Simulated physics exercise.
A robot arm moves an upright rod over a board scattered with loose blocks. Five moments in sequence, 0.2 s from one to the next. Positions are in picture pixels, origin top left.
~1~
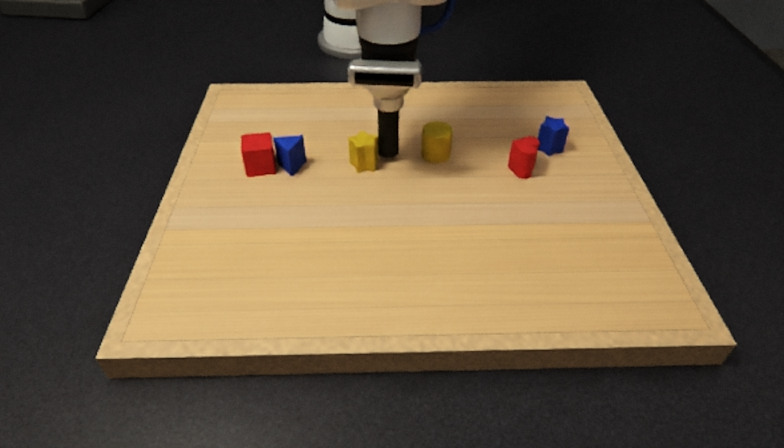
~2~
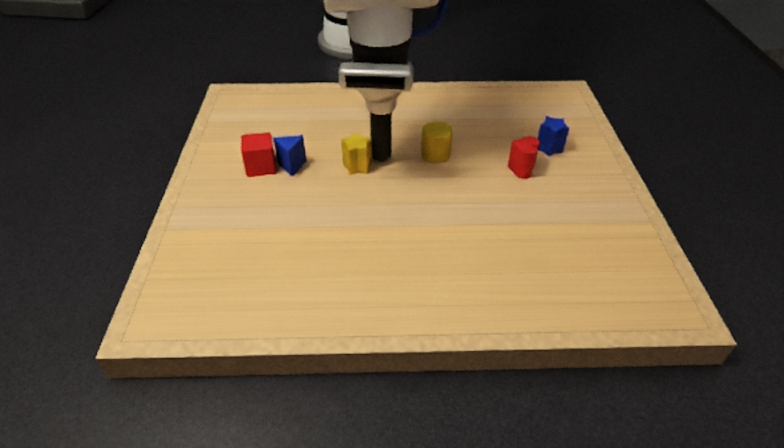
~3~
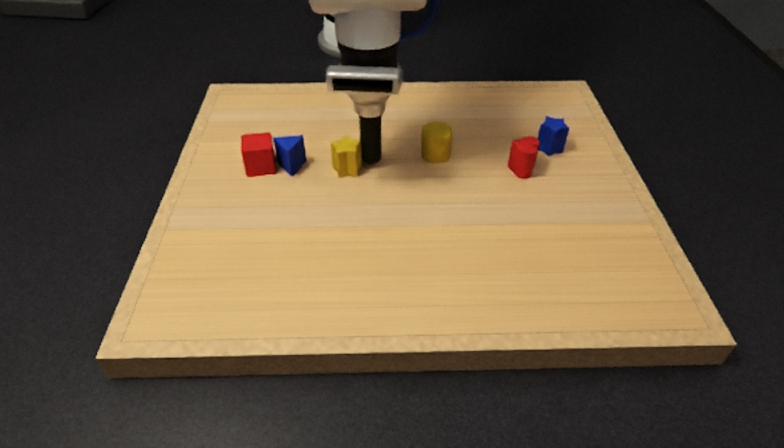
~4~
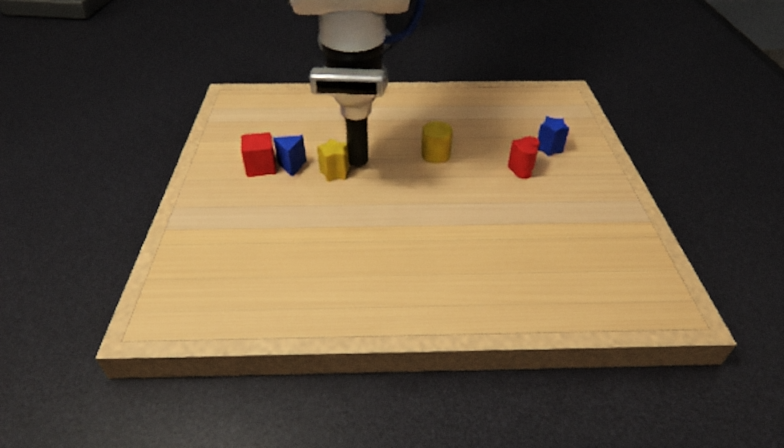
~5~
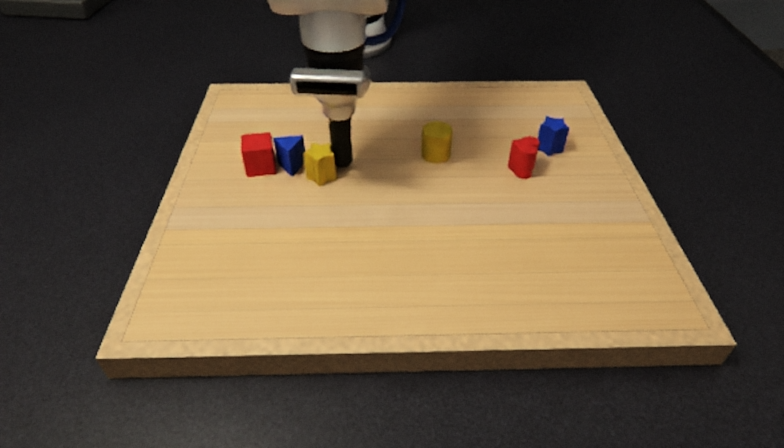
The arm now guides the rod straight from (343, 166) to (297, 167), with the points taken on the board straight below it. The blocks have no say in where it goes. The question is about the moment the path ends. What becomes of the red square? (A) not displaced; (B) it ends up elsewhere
B - it ends up elsewhere.
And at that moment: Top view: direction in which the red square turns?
From above, counter-clockwise.
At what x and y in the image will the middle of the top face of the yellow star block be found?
Close to (303, 155).
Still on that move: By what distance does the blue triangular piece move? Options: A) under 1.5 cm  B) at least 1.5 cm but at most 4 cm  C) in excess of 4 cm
B (at least 1.5 cm but at most 4 cm)
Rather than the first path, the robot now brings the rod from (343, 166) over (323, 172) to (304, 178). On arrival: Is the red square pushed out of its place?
Short answer: No.
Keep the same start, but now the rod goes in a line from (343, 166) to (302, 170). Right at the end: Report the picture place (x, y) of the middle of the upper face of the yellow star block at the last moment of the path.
My best guess is (300, 158).
What follows on the original path. Halfway along, rod (320, 161); yellow star block (308, 154), turned 50° anticlockwise.
At the end, rod (297, 162); red square (247, 141), turned 25° anticlockwise; blue triangular piece (274, 139); yellow star block (303, 155), turned 85° anticlockwise.
